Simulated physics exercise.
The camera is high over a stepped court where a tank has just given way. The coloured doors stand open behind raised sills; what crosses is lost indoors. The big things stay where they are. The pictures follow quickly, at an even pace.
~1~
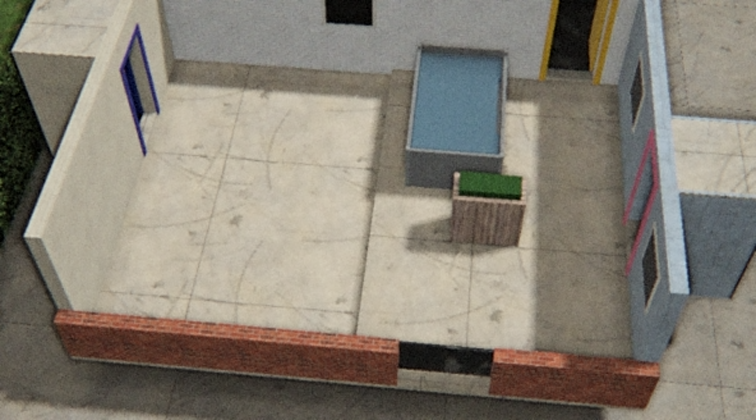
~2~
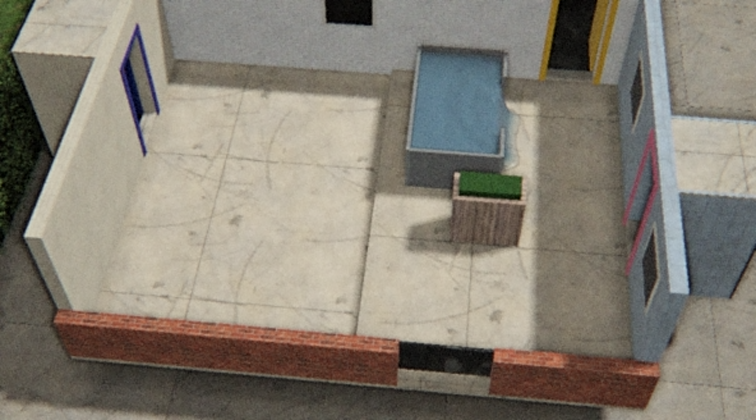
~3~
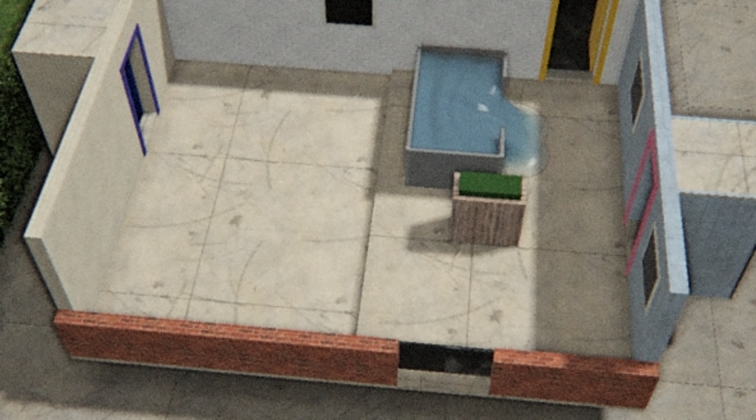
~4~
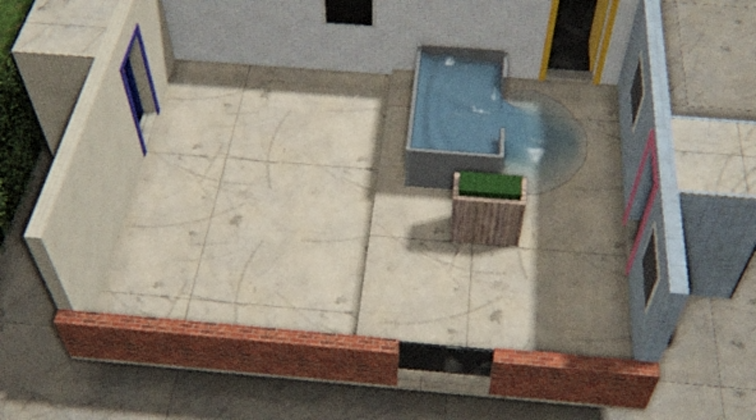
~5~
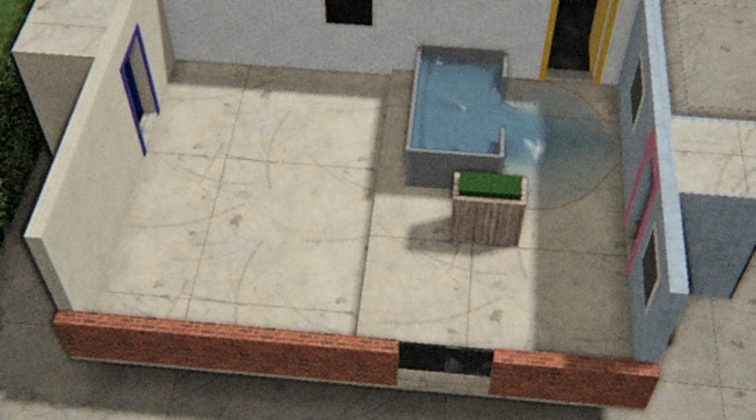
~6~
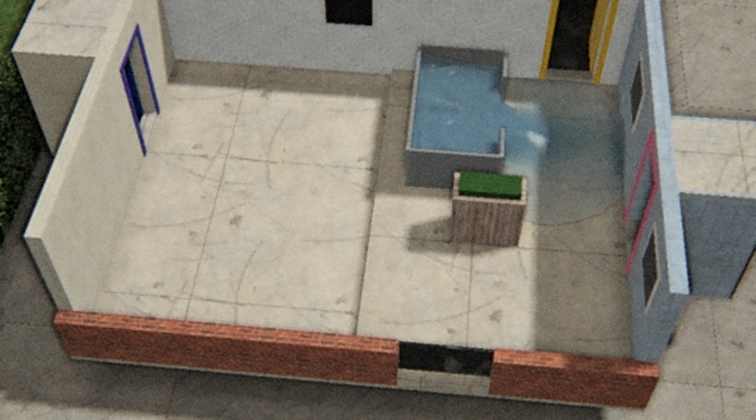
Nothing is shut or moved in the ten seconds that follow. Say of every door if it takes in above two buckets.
One by one: The pink door stays under that; the yellow door takes more than that; the blue door stays under that.
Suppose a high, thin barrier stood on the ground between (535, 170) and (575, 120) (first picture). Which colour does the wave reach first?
It is the yellow door.
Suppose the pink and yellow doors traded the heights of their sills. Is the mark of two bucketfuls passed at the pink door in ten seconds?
Then: The pink door lets more in.
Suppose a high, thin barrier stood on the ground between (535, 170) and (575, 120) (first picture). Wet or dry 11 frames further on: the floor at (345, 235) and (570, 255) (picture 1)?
In that order: No water, covered.
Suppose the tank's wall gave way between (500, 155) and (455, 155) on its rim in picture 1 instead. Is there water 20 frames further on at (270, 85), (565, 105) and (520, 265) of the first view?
As listed: Clear, awash, no water.
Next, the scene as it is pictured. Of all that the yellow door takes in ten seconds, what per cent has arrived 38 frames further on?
Near 95 in a hundred.
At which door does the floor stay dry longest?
That is the one in blue.
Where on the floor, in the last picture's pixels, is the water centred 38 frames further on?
Around (479, 214).
A moment on, water covers 15 % of the floor; the pink door wet at the sill, nothing in, the yellow door under two buckets in, the blue door not reached.
Next, water covers 20 % of the floor; the pink door wet at the sill, nothing in, the yellow door far over two buckets in, the blue door not reached.
Then, water covers 35 % of the floor; the pink door wet at the sill, nothing in, the yellow door far over two buckets in, the blue door not reached.
Later, water covers 65 % of the floor; the pink door under two buckets in, the yellow door far over two buckets in, the blue door not reached.
In the end, water covers 85 % of the floor; the pink door under two buckets in, the yellow door far over two buckets in, the blue door wet at the sill, nothing in.
